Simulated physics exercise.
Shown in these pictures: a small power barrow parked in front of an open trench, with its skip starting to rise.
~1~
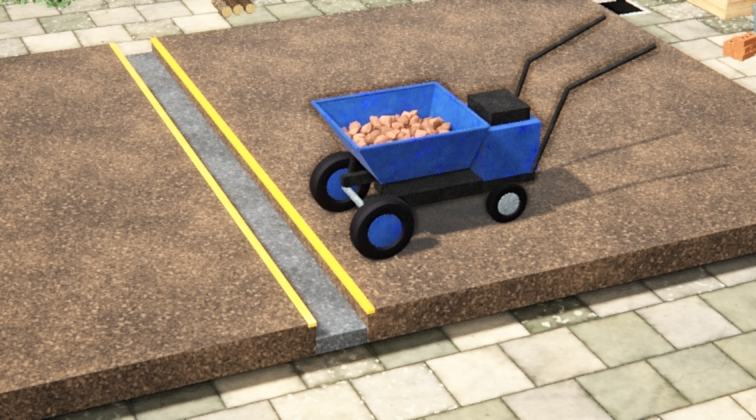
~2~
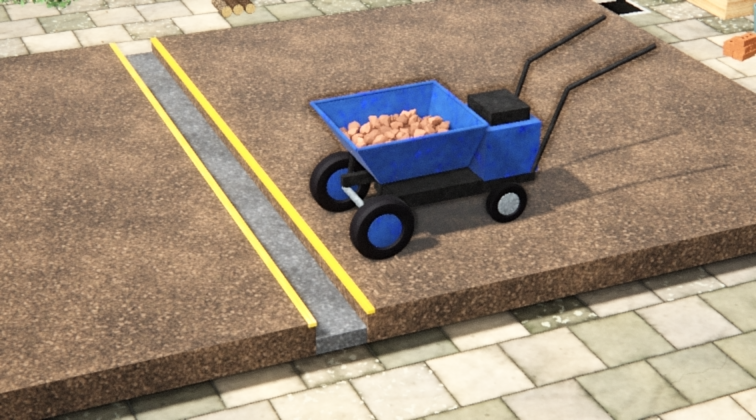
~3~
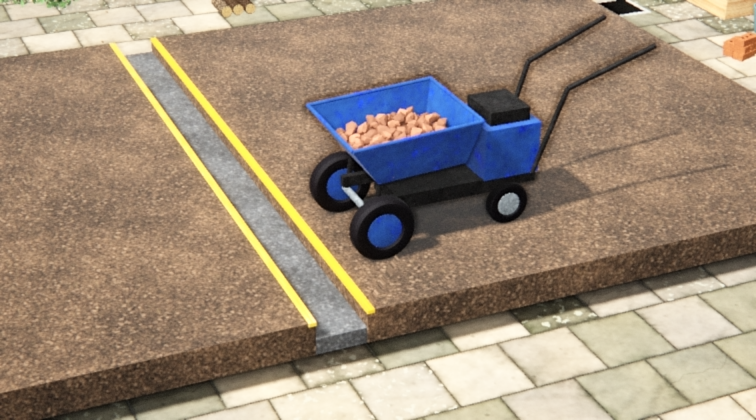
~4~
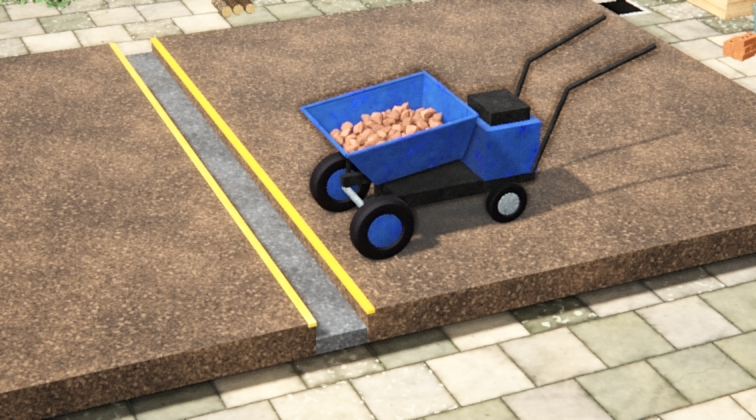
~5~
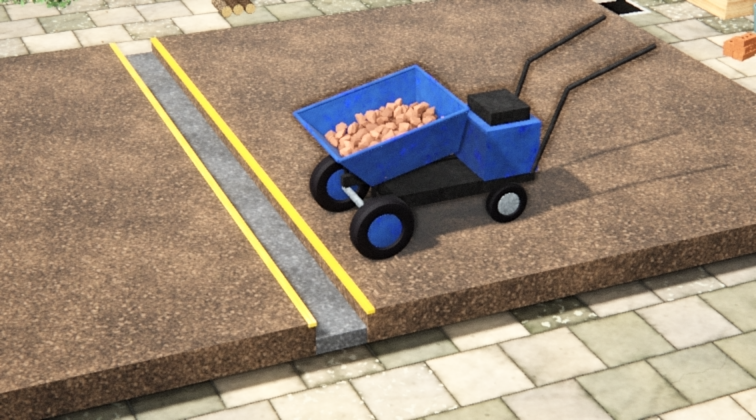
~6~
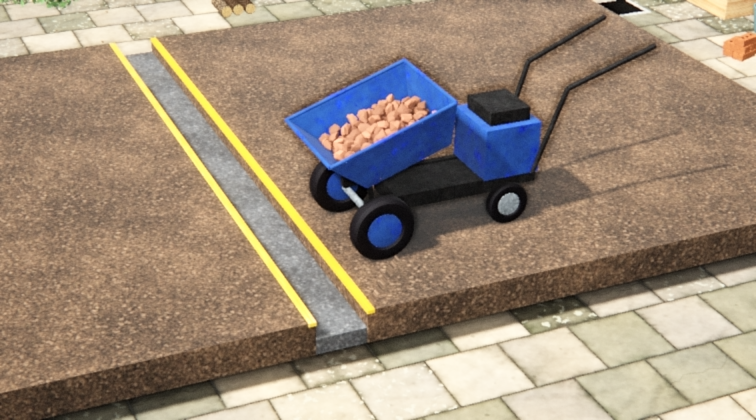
The blue skip of a small power barrow, loaded with pinkish lumps of rubble, sits level beside a narrow, yellow-edged trench. It then starts tipping slowly to the left, its back end rising and its front lip lowering until it is clearly tilted, while the wheels and handles stay still.
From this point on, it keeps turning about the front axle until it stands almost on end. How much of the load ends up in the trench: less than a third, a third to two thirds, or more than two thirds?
Less than a third.
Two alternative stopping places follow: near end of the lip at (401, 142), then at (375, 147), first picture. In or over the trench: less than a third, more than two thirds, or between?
The first try: More than two thirds. The second: The middle third.
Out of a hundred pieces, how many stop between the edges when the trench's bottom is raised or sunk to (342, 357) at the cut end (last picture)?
That would give roughly 20 percent.
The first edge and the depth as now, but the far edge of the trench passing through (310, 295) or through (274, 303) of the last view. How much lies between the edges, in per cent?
In order: 0 per cent, then 70 per cent.
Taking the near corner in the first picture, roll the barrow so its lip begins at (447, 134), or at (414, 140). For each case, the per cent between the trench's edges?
Near 30 % and 80 %.
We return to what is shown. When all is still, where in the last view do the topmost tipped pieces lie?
Roughly (251, 237).
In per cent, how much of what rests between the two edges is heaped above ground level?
About 15 %.
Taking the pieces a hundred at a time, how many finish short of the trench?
Estimate: Around 0 per cent.
Just after the last frame, skip tipped steeply; every one in the skip.
A moment on, skip tipped right over; the larger part in the skip; just a few in or heaped over the trench; about a tenth beyond it; just a few falling.
Further on, skip tipped right over; roughly a quarter in the skip; about a tenth in or heaped over the trench; roughly two thirds beyond it.
When it is over, skip tipped right over; roughly a quarter in the skip; roughly a quarter in or heaped over the trench; roughly two thirds beyond it.
